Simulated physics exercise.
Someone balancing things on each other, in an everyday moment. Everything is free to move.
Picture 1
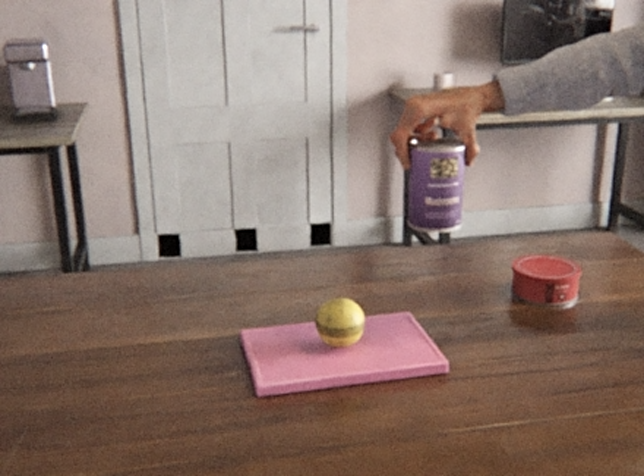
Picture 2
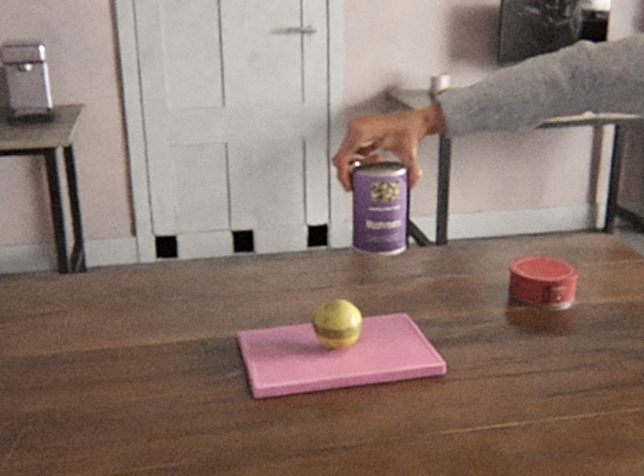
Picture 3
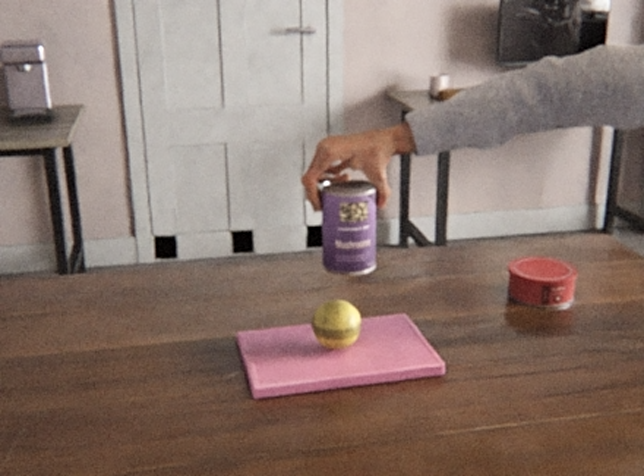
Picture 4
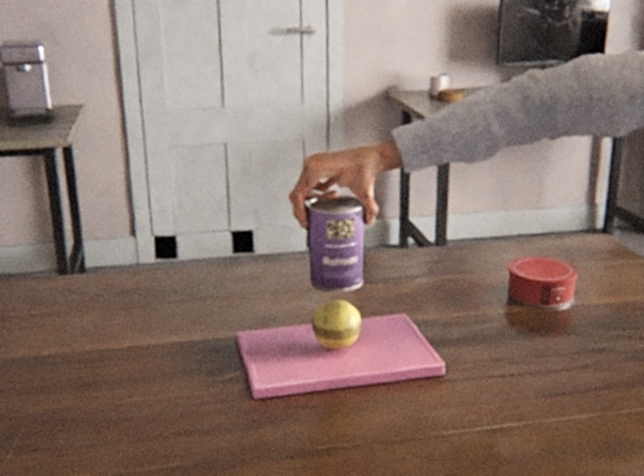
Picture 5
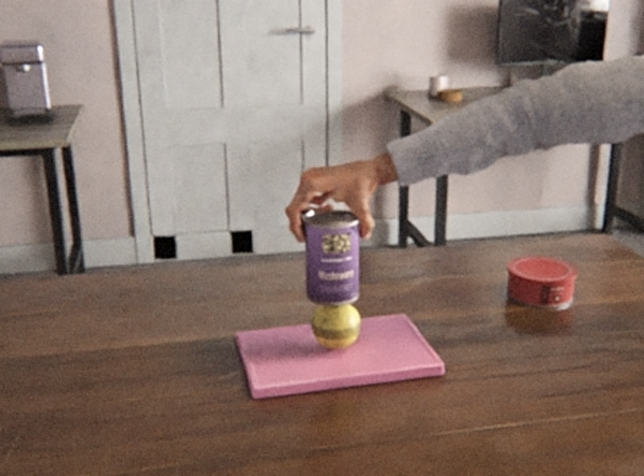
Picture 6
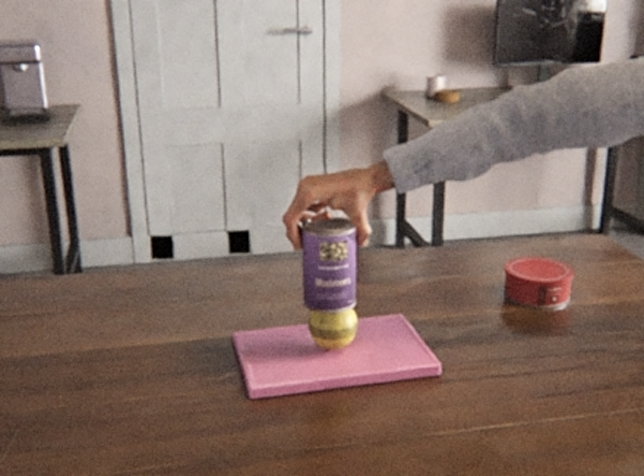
A hand in a grey sleeve, reaching in from the right, carries a purple tin above a brown wooden table, seen from slightly above in a room with a pale door. A yellow ball sits on a pink tray near the centre, with a red tub to the right. The tin moves left, then lowers onto the ball, the fingers still gripping its top, while the view barely shifts.
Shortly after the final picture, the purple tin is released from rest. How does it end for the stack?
It ends with the stack collapsed.
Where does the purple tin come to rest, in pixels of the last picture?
End position: Approximately (251, 337).
Then, 0.50 s after the last picture, purple tin tipped 52° from how it was near (289, 280).
Then, 0.60 s after the last picture, purple tin now fallen.
Then, 0.80 s after the last picture, things are still on the move.
Then, 1.80 s after the last picture, nothing new.
At rest, fallen, purple tin; the other 3 in place. Seen from the same camera at the end, purple tin near (252, 337). The pile loses its balance.
